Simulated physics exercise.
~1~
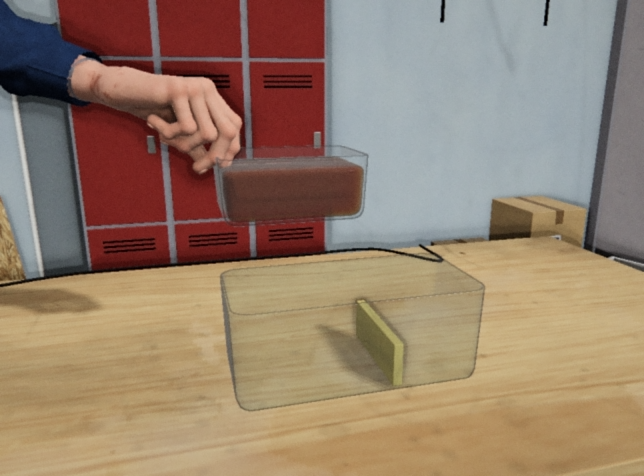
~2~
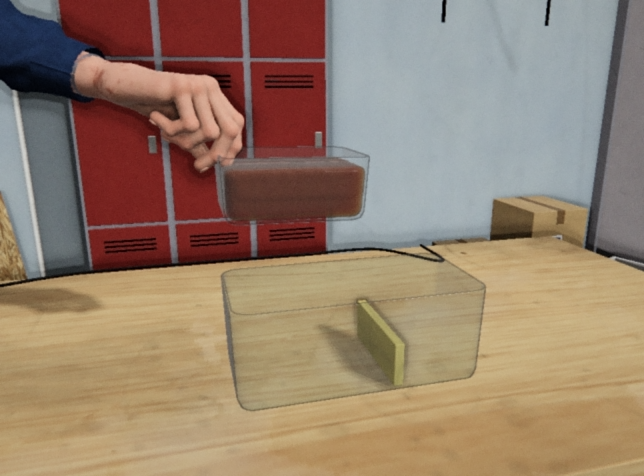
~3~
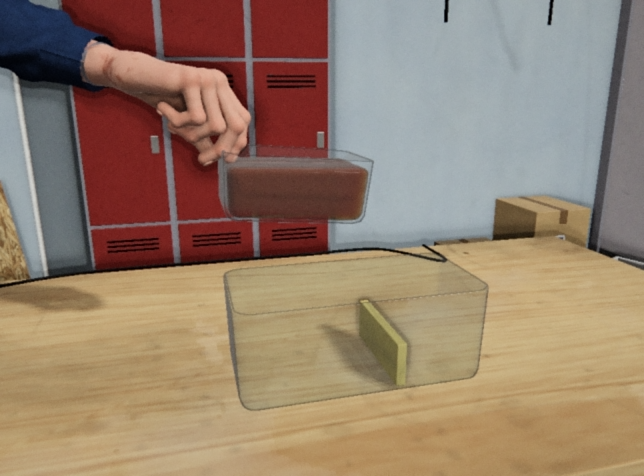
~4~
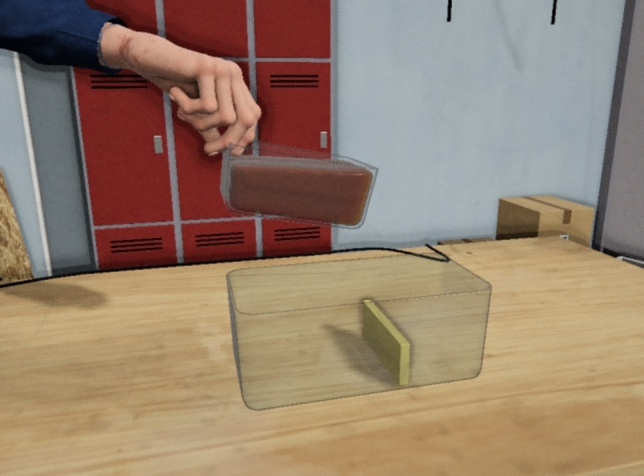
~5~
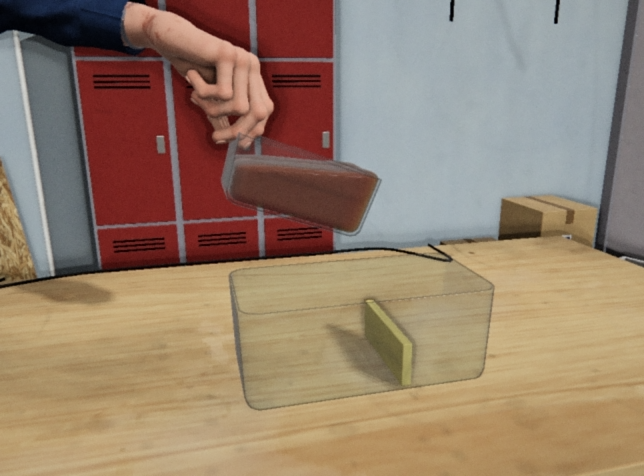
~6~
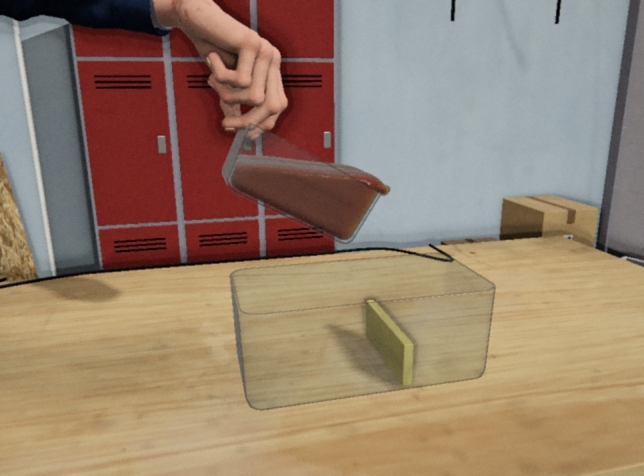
A hand in a dark blue sleeve, at upper left, holds a clear container of reddish-brown liquid above a larger transparent basin with a low yellowish wall inside. The basin rests on a pale wooden table, seen from slightly above, with red lockers, a light blue wall and a cardboard box behind. The hand rises and shifts right, tilting the container rightward, while the view drifts very slightly.
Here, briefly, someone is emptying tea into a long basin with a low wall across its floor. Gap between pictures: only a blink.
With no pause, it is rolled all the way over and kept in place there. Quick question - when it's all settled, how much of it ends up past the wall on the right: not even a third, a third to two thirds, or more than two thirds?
Middle of three bands.
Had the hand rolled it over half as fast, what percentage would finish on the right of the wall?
I'd say close to 70 per cent.
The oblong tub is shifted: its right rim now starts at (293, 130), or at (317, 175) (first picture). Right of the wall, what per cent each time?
In order, roughly 5 percent and 10 percent.
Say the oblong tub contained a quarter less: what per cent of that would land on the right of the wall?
About 50 percent.
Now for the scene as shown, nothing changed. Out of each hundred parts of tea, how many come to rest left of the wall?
Roughly 35 per cent.
A moment on, the oblong tub is tipped on its side and 21 per cent is still to pour, 1 is left of the wall and 36 right of it.
Next, the oblong tub is tipped on its side and 6 per cent is still to pour, 19 is left of the wall and 55 right of it.
Then the oblong tub is tipped on its side and 2 per cent is still to pour, 28 is left of the wall and 60 right of it.
Later the oblong tub is tipped on its side and 1 per cent is still to pour, 33 is left of the wall and 58 right of it.
In the end 34 per cent lies left of the wall, 58 right of it and 8 outside.
